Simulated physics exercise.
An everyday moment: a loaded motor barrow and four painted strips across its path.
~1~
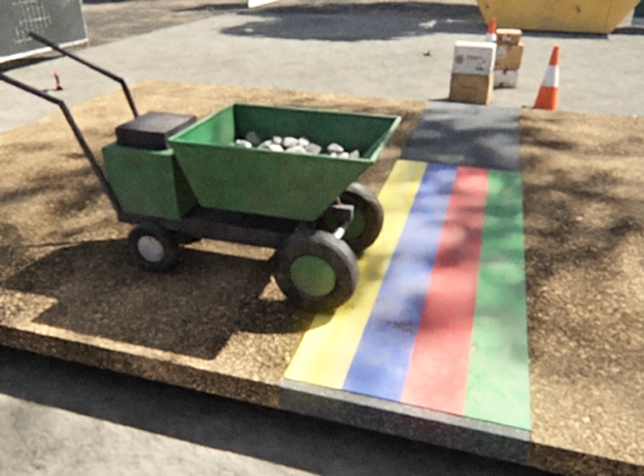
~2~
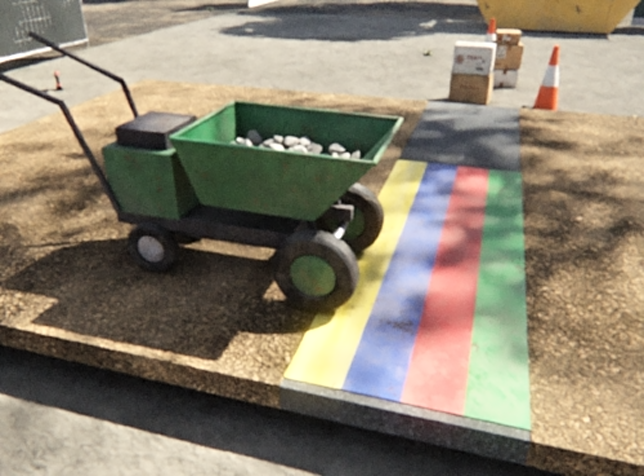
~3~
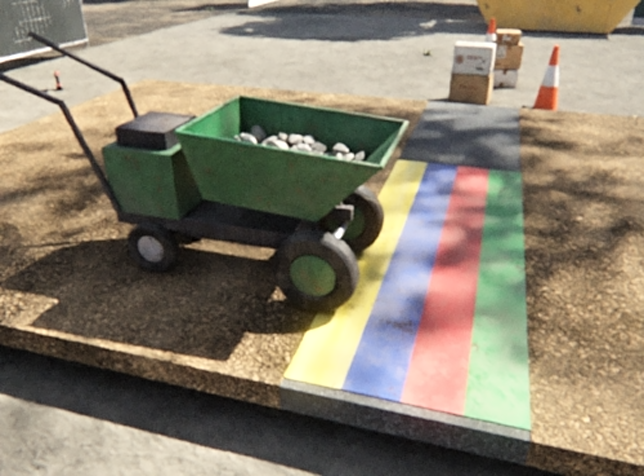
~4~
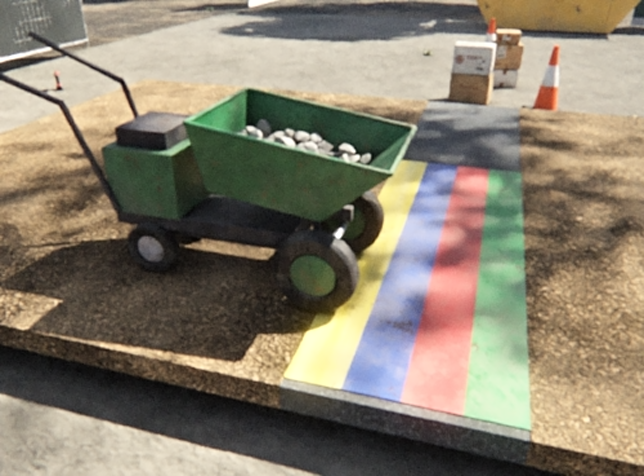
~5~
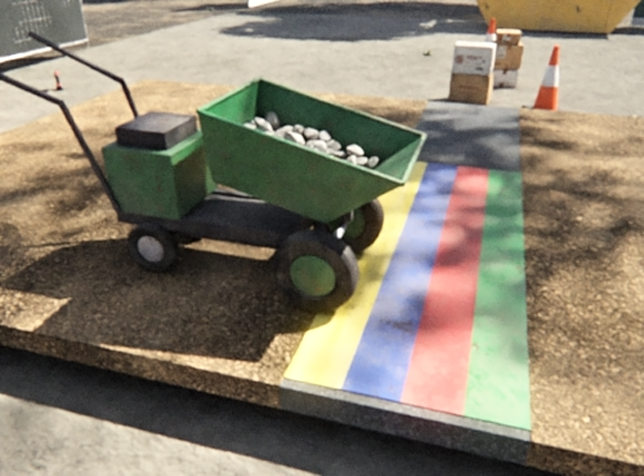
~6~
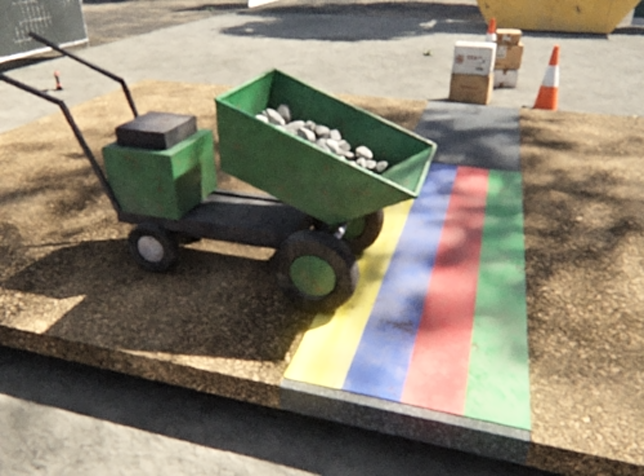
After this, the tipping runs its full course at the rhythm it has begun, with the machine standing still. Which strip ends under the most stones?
The heap favours the green strip.
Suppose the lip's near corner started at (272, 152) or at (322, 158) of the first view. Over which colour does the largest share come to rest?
The first try: The blue one. The second: The strip in red.
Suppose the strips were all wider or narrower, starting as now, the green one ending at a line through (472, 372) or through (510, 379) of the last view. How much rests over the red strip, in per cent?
Near 0 % and 10 %.
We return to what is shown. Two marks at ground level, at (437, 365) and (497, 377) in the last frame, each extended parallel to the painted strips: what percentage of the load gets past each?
Near 60 % and 30 %.
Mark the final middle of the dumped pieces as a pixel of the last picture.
At about (496, 302).
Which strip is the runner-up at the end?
Next in line is the strip in red.
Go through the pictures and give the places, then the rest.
The first picture shows lip of the skip at (371, 163), level; top of the load at (270, 165), broken stones; yellow strip at (332, 339); blue strip at (384, 350); red strip at (440, 360); green strip at (498, 372).
The second picture shows lip of the skip at (373, 164), tipped barely; top of the load at (271, 164).
The third picture shows lip of the skip at (380, 168), tipped barely; top of the load at (263, 154).
The fourth picture shows lip of the skip at (390, 175), tipped a little; top of the load at (269, 149).
The fifth picture shows lip of the skip at (402, 184), tipped a little; top of the load at (271, 151).
The sixth picture shows lip of the skip at (415, 197), tipped clearly; top of the load at (276, 138); yellow strip at (332, 339); blue strip at (384, 350); red strip at (440, 360); green strip at (498, 372).
Soon after the last picture, skip tipped steeply; all in the skip.
A little later, skip tipped right over; most in the skip; a small part over the red strip; a small part over the green strip.
Later still, skip tipped right over; about a third in the skip; a stray few over the blue strip; a small part over the red strip; about a third over the green strip; a small part off the paint.
At rest, skip tipped right over; about a third in the skip; none over the yellow strip; none over the blue strip; about a quarter over the red strip; about a third over the green strip; a small part off the paint.
